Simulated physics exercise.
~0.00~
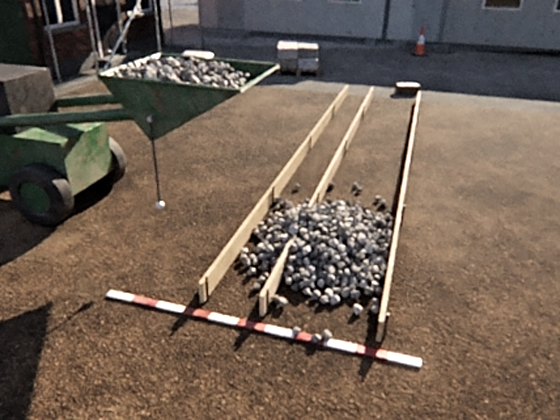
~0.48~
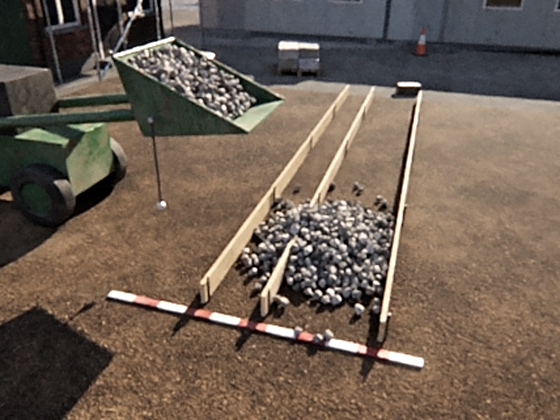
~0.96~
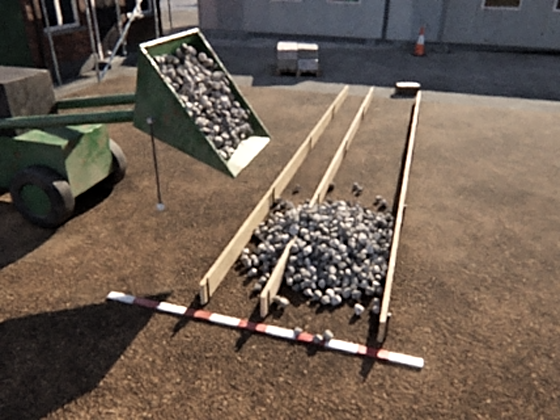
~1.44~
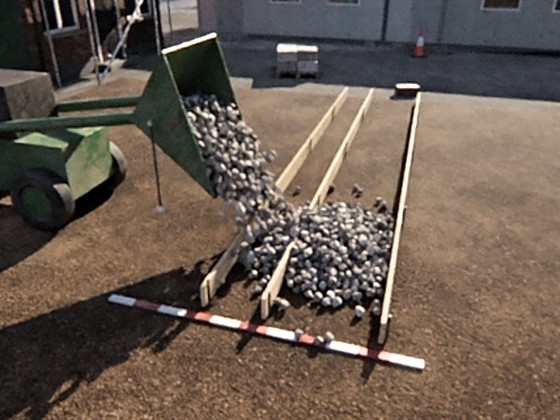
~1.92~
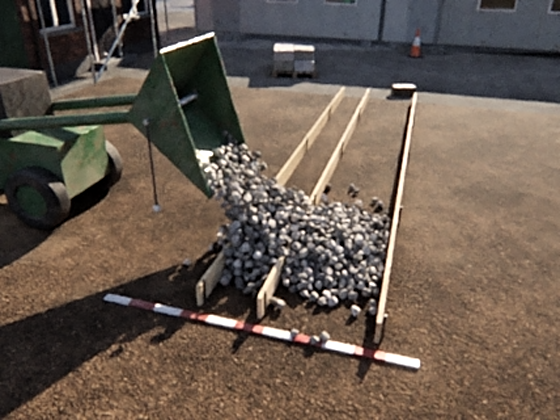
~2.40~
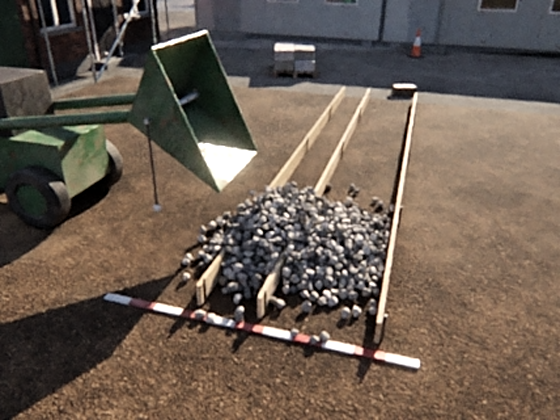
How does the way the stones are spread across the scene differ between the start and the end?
At the start the stones are split between the raised green skip on the left and a loose heap among the boards. At the end they all lie on the ground in one broader heap, so as a whole they sit lower and farther to the right.
